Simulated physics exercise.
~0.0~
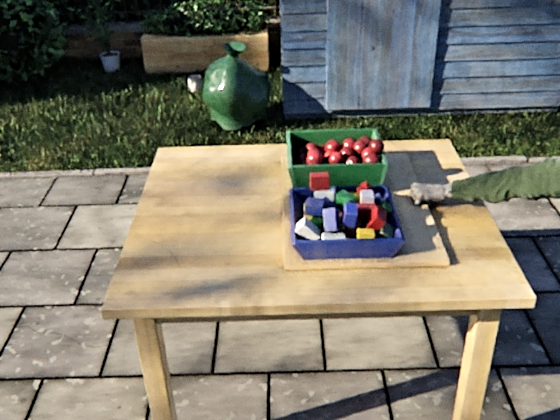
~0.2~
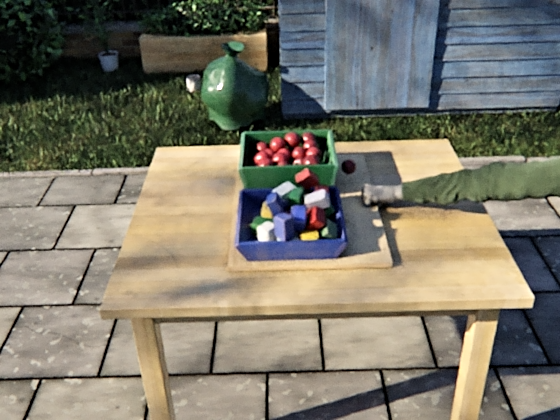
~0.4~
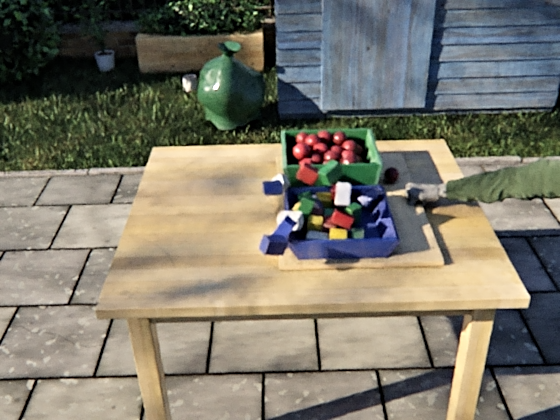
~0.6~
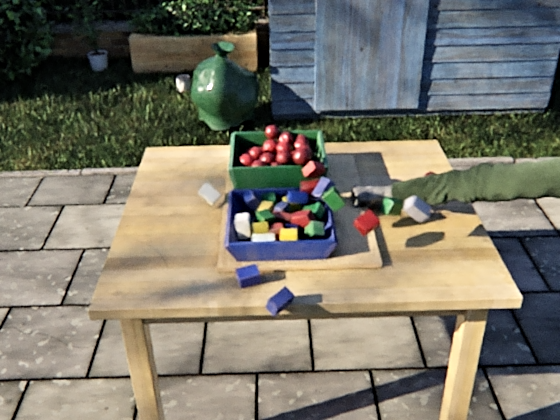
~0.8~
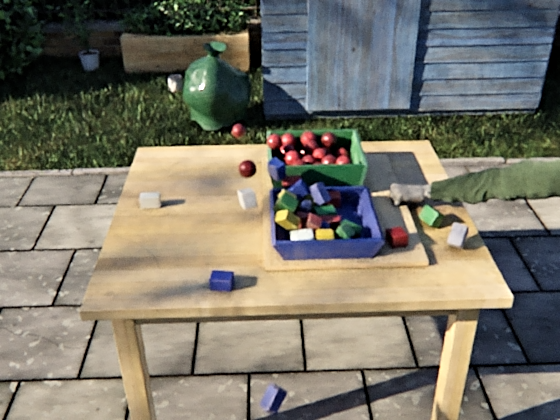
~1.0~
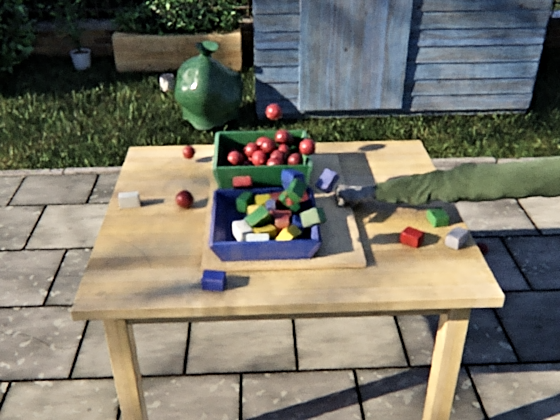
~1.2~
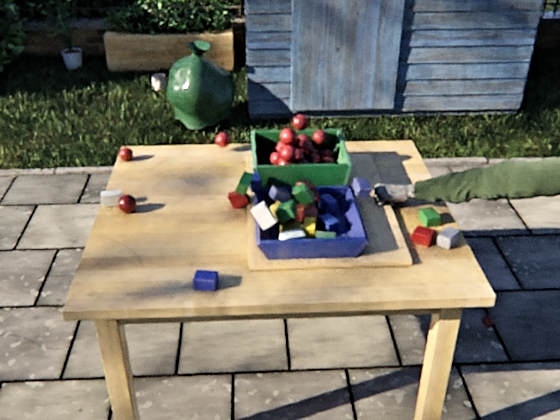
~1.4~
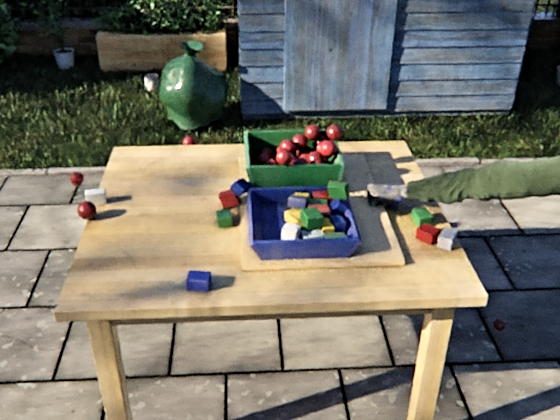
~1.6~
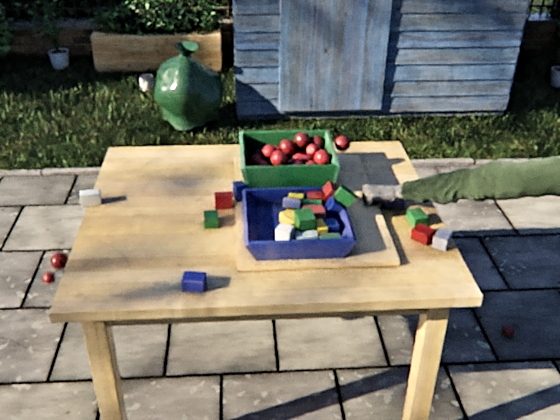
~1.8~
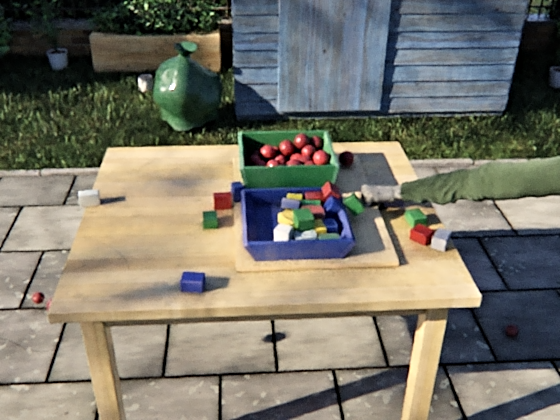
We see a green-sleeved arm slide a board back and forth across a wooden table, jolting toy bricks from a blue crate and red apples from a green one, until the board stops with bricks scattered on the tabletop and a few apples on the paving.
